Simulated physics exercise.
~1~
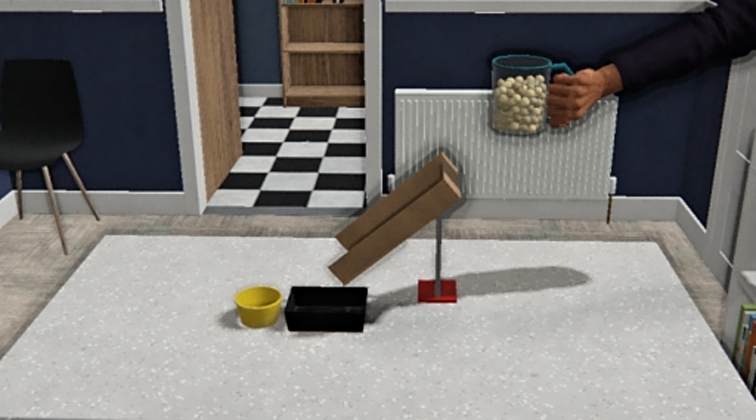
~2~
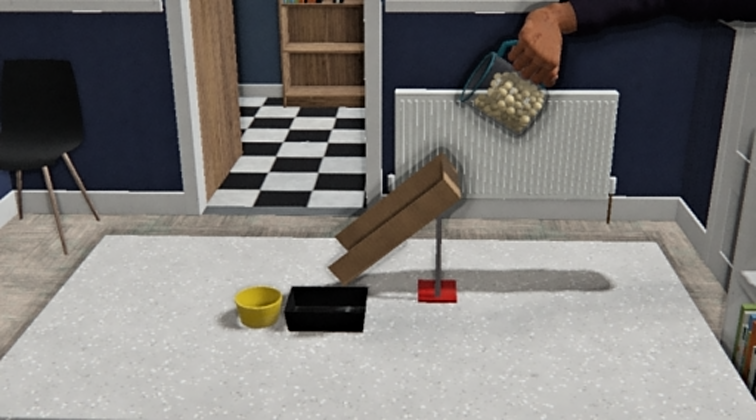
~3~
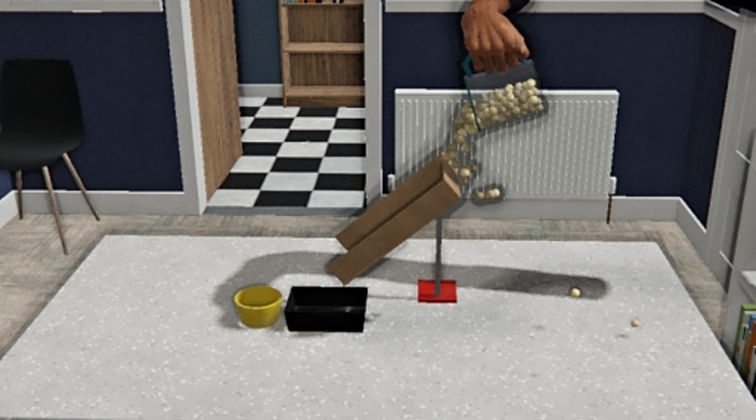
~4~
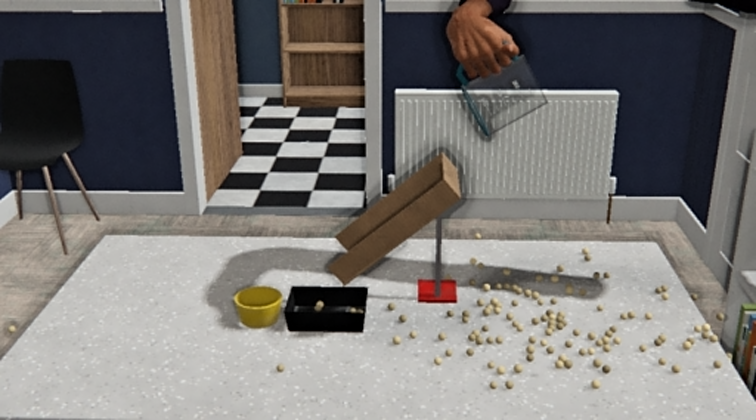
On a speckled white table in a room, a hand tipped a jug of round, pale nuts over a sloping wooden chute until it was empty, and most scattered across the right side of the tabletop, with only a few landing in the black tin.
